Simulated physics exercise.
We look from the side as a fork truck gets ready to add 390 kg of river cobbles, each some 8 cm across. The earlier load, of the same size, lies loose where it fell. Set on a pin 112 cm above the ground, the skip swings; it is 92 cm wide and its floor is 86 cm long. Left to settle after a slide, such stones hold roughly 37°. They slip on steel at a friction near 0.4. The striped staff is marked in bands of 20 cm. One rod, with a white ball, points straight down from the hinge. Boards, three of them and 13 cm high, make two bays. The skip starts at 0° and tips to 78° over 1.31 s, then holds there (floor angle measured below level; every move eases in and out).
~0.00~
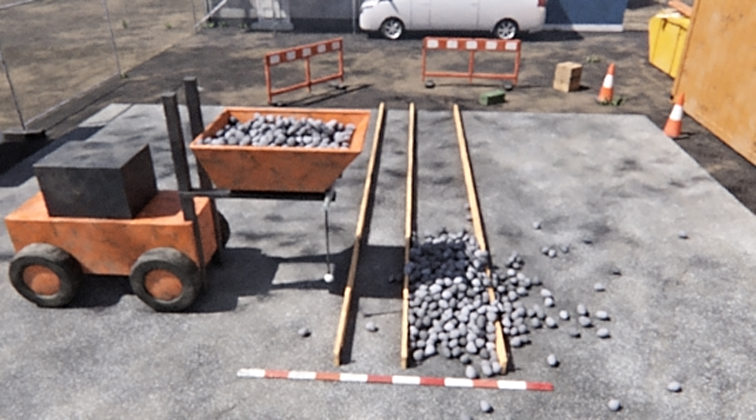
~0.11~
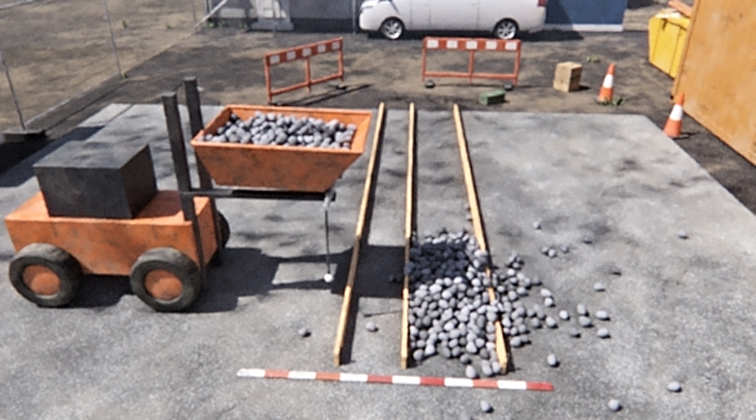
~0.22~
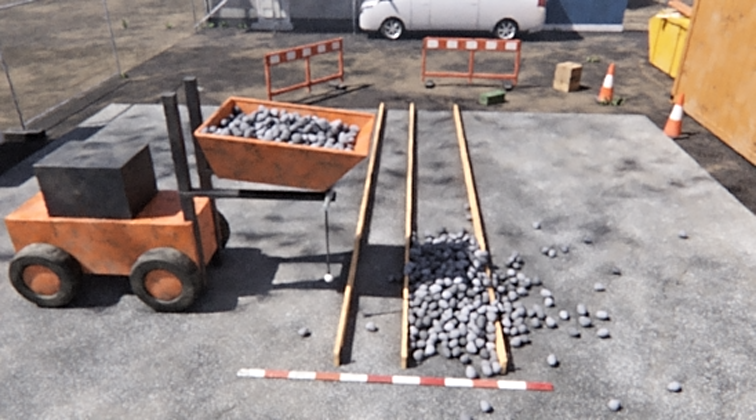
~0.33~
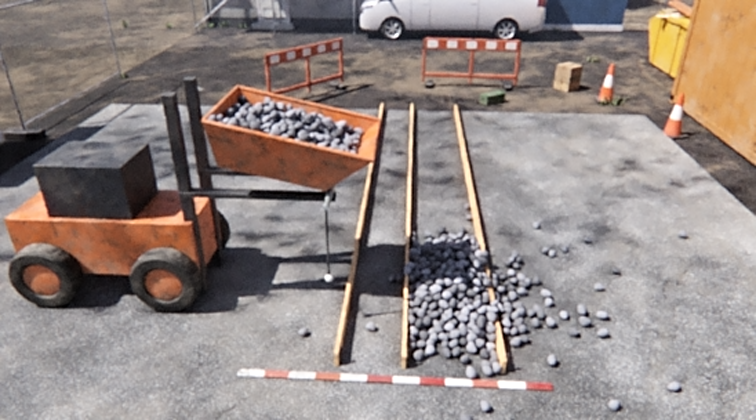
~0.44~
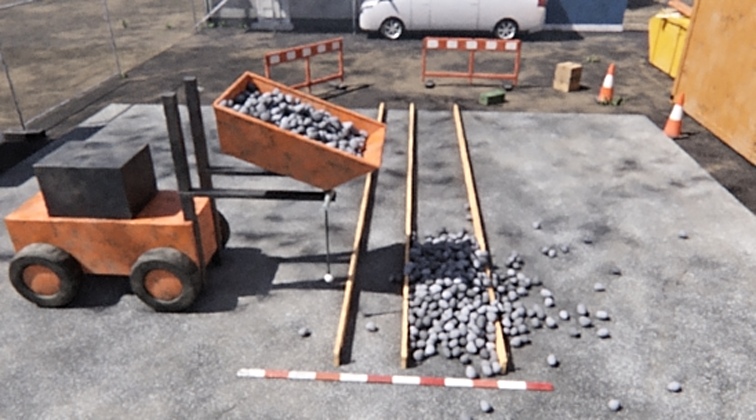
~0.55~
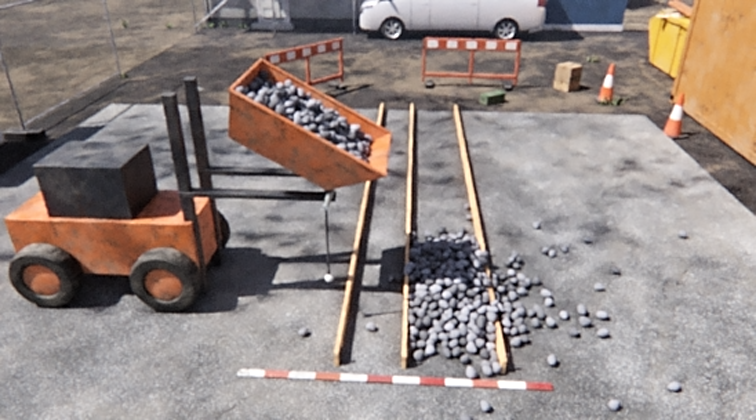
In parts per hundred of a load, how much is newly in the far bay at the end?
Roughly 56 parts in a hundred.
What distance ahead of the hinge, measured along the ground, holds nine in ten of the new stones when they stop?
Around 190 cm ahead of it.
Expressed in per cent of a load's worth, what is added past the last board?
It comes to roughly 35 percent of a load.
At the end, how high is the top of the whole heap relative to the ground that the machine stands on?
About 44 cm above it.
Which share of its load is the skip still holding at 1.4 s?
Around 50 per cent of the load is still inside.
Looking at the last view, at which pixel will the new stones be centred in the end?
Around (459, 279) in the last picture.
After 1.0 s the floor is at 66°; in per cent of one load, 100 in the skip, 1 in the near bay, 89 in the far bay, 10 past the last board; the foremost stones are at (615, 283).
After 1.4 s the floor is at 78°; in per cent of one load, 50 in the skip, 4 in the near bay, 136 in the far bay, 11 past the last board; the foremost stones are at (615, 283).
After 1.8 s the floor is at 78°; in per cent of one load, 14 in the skip, 4 in the near bay, 154 in the far bay, 29 past the last board; the foremost stones are at (615, 283).
After 4.2 s the floor is at 78°; in per cent of one load, 0 in the skip, 10 in the near bay, 144 in the far bay, 46 past the last board; the foremost stones are at (645, 253). Net gain in the far bay, 56.
